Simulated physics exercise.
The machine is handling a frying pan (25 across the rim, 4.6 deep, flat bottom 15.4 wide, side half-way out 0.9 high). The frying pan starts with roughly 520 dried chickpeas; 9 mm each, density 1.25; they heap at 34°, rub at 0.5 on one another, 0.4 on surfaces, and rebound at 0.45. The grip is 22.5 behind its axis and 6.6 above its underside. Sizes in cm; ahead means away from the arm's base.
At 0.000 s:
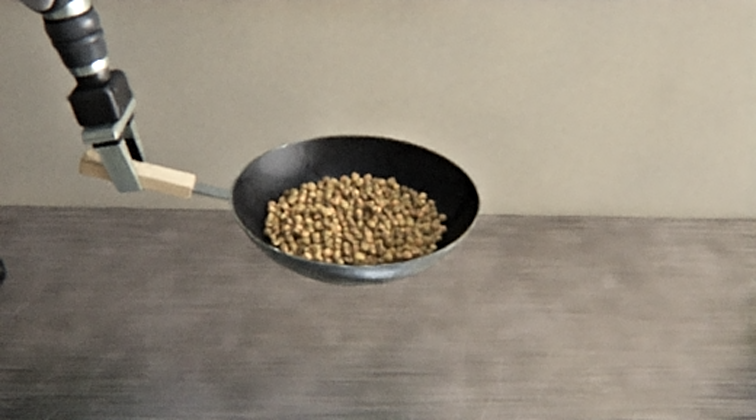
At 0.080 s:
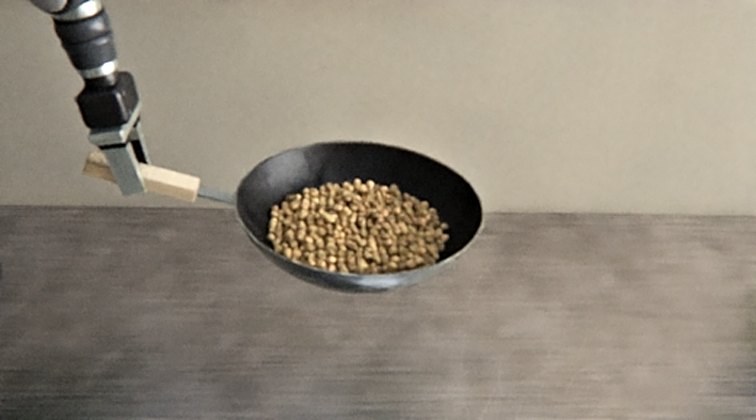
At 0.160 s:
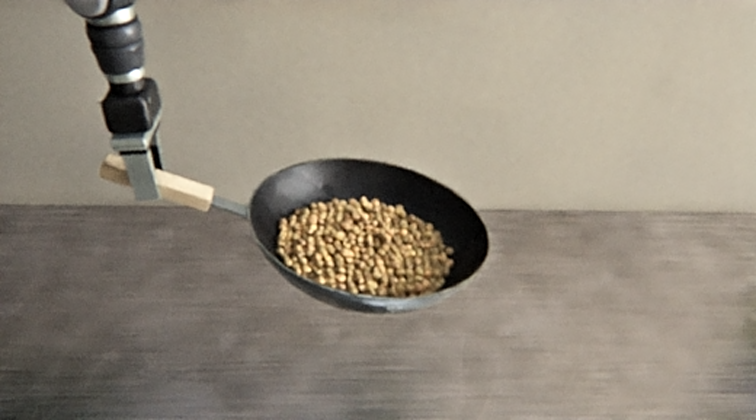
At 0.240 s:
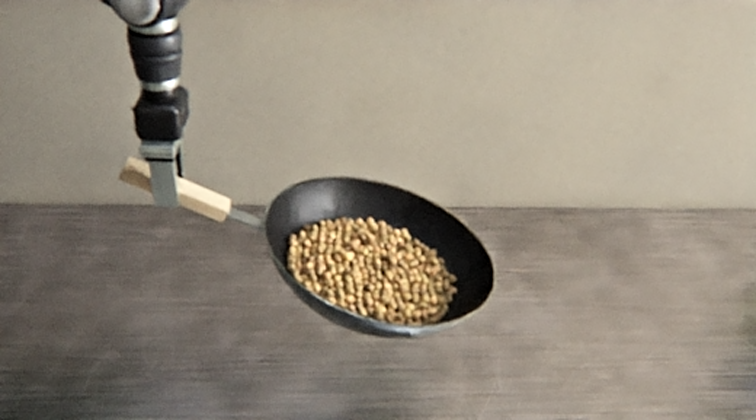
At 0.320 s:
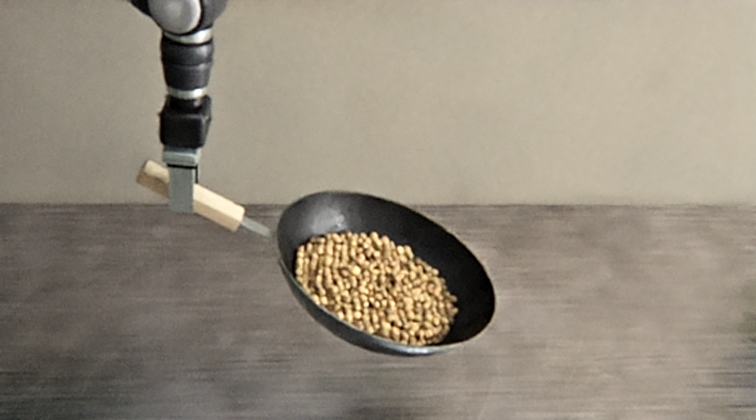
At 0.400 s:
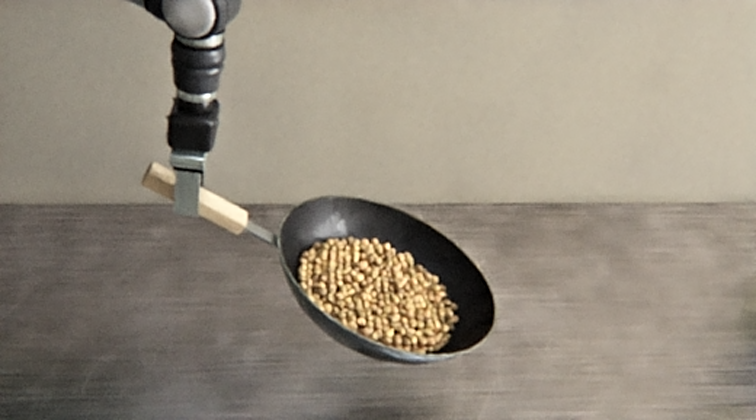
A robotic arm held a dark frying pan of dried chickpeas by its wooden handle, then lowered it slightly to the right while tilting its far side downward, with the chickpeas staying heaped inside.
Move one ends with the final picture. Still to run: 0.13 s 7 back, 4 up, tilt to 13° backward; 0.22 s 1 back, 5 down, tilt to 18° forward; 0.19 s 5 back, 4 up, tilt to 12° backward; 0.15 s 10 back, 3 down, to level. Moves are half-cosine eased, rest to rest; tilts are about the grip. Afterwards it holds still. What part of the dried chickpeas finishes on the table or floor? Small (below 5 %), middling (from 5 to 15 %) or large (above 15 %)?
A middling share, from 5 to 15 %, ends on the table or floor.
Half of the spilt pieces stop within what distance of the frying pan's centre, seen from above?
Some 24 cm.
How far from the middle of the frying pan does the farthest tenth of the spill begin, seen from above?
About 40 cm.
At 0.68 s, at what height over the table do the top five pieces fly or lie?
Some 61 cm.
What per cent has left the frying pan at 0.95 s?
Near 6 per cent so far.
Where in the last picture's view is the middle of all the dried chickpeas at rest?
Around (191, 244).
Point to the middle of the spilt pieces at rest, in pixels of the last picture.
Around (252, 366).
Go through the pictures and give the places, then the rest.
In the first picture, frying pan middle at (356, 213), level; upper third of the load around (355, 220), from x 270 to 445, top at y 175; 521 in the frying pan.
In the second picture, frying pan middle at (359, 220), tilted 2° forward; upper third of the load around (344, 227), from x 270 to 445, top at y 185.
In the third picture, frying pan middle at (367, 239), tilted 7° forward; upper third of the load around (326, 242), from x 280 to 450, top at y 200.
In the fourth picture, frying pan middle at (376, 262), tilted 13° forward; upper third of the load around (329, 259), from x 290 to 455, top at y 220.
In the fifth picture, frying pan middle at (381, 279), tilted 18° forward; upper third of the load around (336, 273), from x 300 to 455, top at y 235.
In the sixth picture, frying pan middle at (382, 285), tilted 20° forward; upper third of the load around (339, 279), from x 300 to 455, top at y 240; 521 in the frying pan.
After 0.68 s, tilted 10° forward, highest piece 62 above the table; 521 in flight or on a rim.
After 0.95 s, tilted 12° backward, highest piece 48 above the table; 494 in the frying pan, 27 in flight or on a rim.
After 1.29 s, level, highest piece 28 above the table; 477 in the frying pan, 18 on the table or floor, 26 in flight or on a rim.
After 2.34 s, level, highest piece 23 above the table; 477 in the frying pan, 44 on the table or floor.
At rest, 477 in the frying pan, 44 on the table or floor. That is 8 % on the table or floor.
